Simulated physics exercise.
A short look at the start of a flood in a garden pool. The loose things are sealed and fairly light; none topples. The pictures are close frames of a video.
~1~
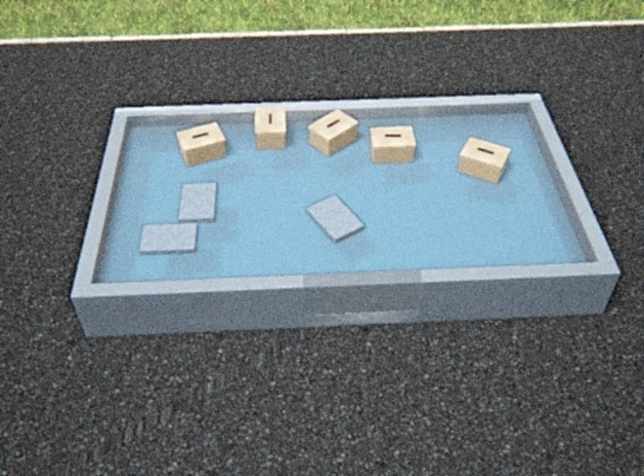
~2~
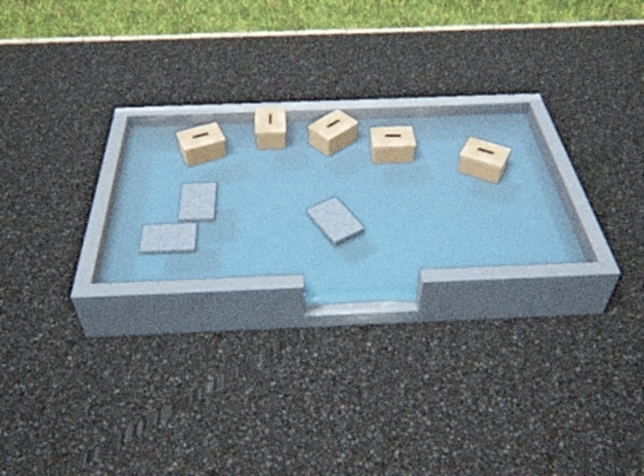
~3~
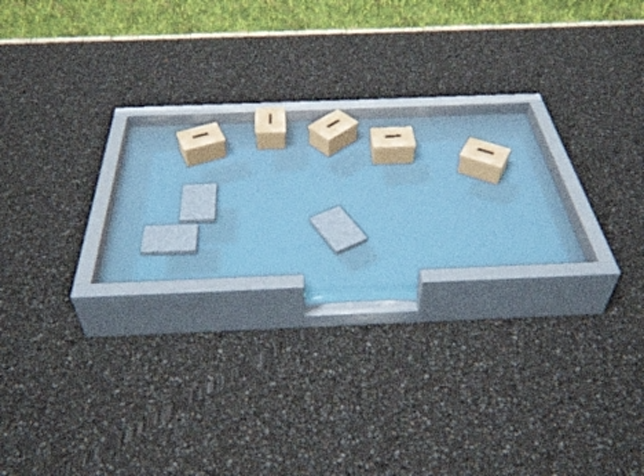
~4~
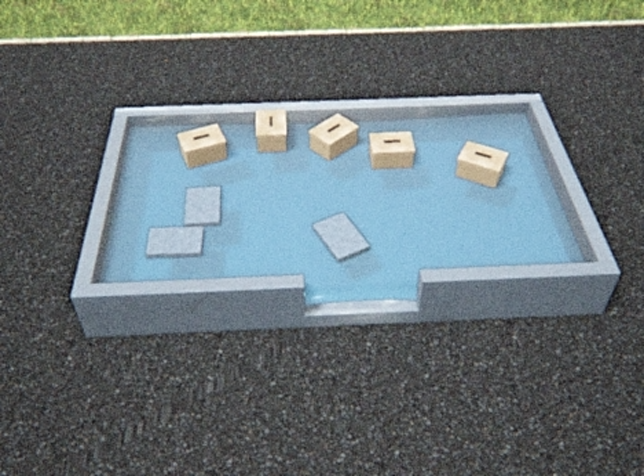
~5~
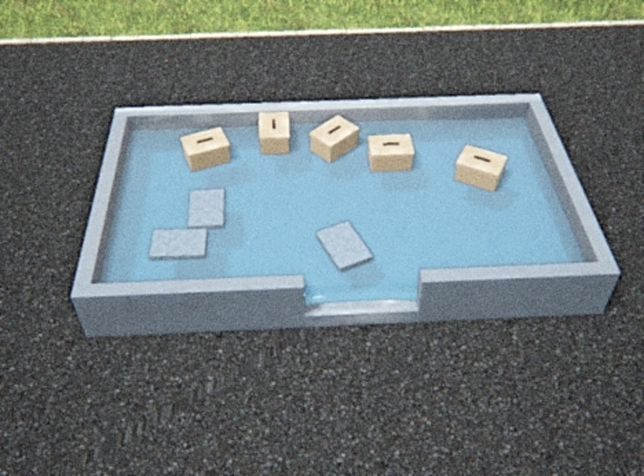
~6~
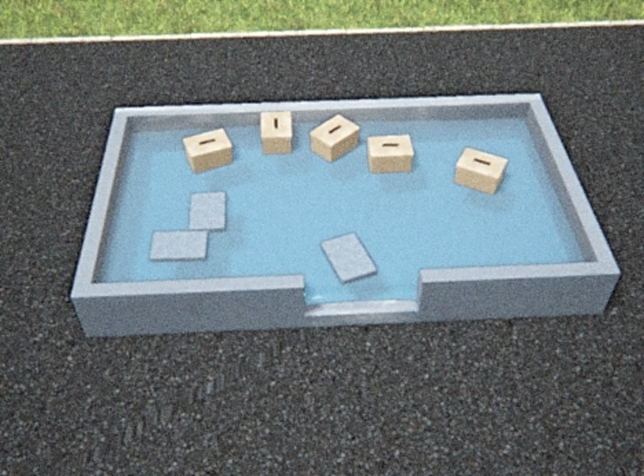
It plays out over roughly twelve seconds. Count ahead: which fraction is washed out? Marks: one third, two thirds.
That comes to not even a third.
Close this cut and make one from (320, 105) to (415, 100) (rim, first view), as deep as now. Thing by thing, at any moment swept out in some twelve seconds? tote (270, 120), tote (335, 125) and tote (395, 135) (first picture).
In that order: Gone, washed out, gone.
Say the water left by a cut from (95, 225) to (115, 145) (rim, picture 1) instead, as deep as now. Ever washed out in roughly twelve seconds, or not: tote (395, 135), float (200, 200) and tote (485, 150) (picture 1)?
In turn: Kept in, carried outside, still in.
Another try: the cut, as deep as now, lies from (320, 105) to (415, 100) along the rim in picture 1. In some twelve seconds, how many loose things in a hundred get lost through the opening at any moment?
Some 50 per cent.
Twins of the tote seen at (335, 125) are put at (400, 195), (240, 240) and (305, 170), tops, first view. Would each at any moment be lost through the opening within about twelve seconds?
One after the other: Washed out, washed out, washed out.
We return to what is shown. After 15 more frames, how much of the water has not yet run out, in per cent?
Close to 70 %.
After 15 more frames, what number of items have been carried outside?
1 of them.
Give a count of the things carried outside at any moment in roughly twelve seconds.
It comes to 1.
A moment on, 1 of 8 are out; 7 afloat.
Next, 1 of 8 are out; 7 afloat.
Later, 1 of 8 are out; 7 afloat.
In the end, 1 of 8 are out; 7 afloat.
